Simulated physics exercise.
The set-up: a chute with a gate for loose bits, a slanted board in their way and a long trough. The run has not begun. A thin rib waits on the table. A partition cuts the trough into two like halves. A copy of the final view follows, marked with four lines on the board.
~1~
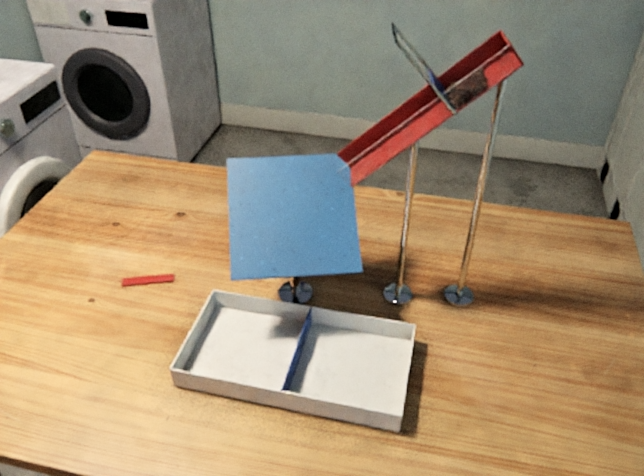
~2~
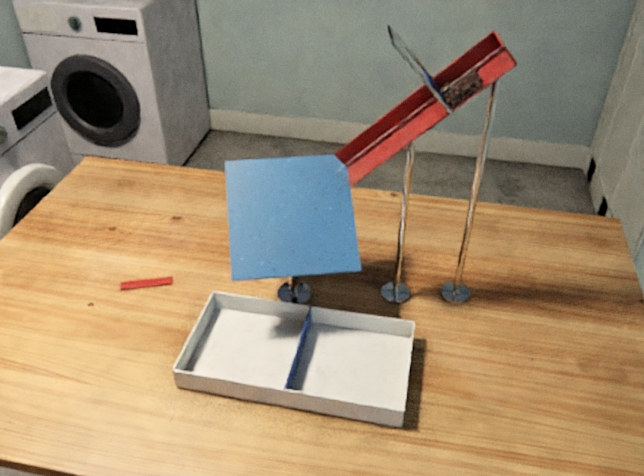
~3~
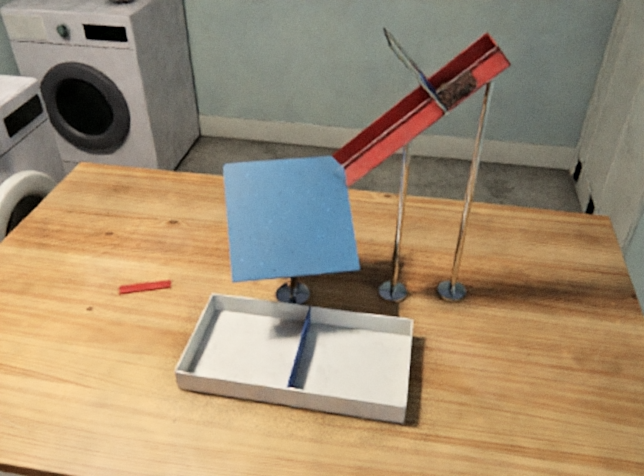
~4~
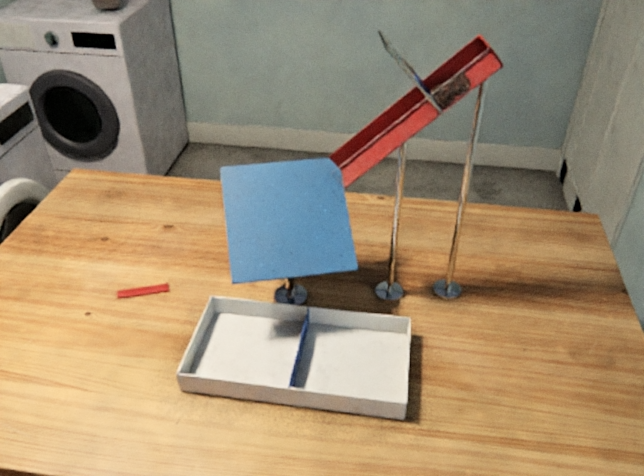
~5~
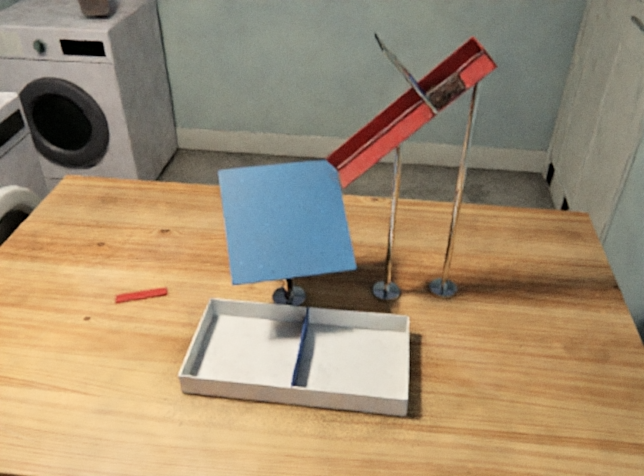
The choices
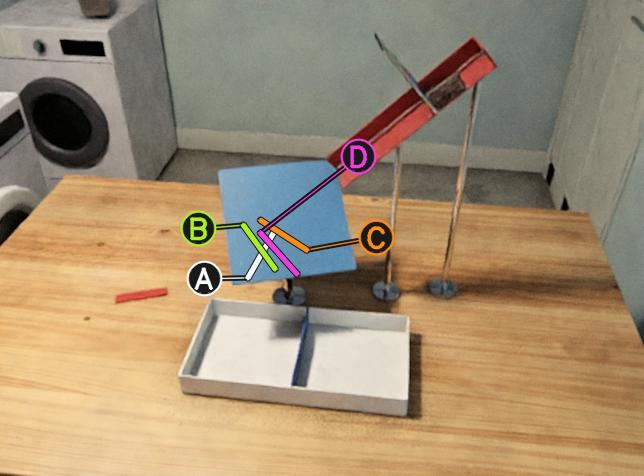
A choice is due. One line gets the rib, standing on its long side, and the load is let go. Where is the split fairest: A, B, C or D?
Choose B.
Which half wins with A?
Left.
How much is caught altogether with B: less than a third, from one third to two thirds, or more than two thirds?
More than two thirds.
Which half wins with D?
More lands on the right.
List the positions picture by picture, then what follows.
Load behind the gate at (465, 91), allspice berries; lip of the chute at (351, 178), sloping fairly steeply, in the first frame.
Middle of the board at (292, 214), tilted fairly steeply; middle of its low edge at (297, 276); of its high edge at (286, 157), in the second frame.
Front corners of the trough at (175, 371) and (405, 406); front end of its middle wall at (287, 388); gate still shut at (426, 83), in the third frame.
Middle of the load at (449, 92); lip at (344, 179), in the fourth frame.
Middle of the load at (444, 93); lip at (341, 180), in the fifth frame.
On the marked copy, line A from (274, 230) to (248, 277); line B from (243, 225) to (275, 269); line C from (260, 220) to (306, 250); line D from (260, 232) to (297, 273).
For line A, of what is caught, most in the left half, a small part in the right.
For line B, of what is caught, about a third in the left half, about two thirds in the right.
For line C, of what is caught, a small part in the left half, nearly all in the right.
For line D, of what is caught, a small part in the left half, most in the right.
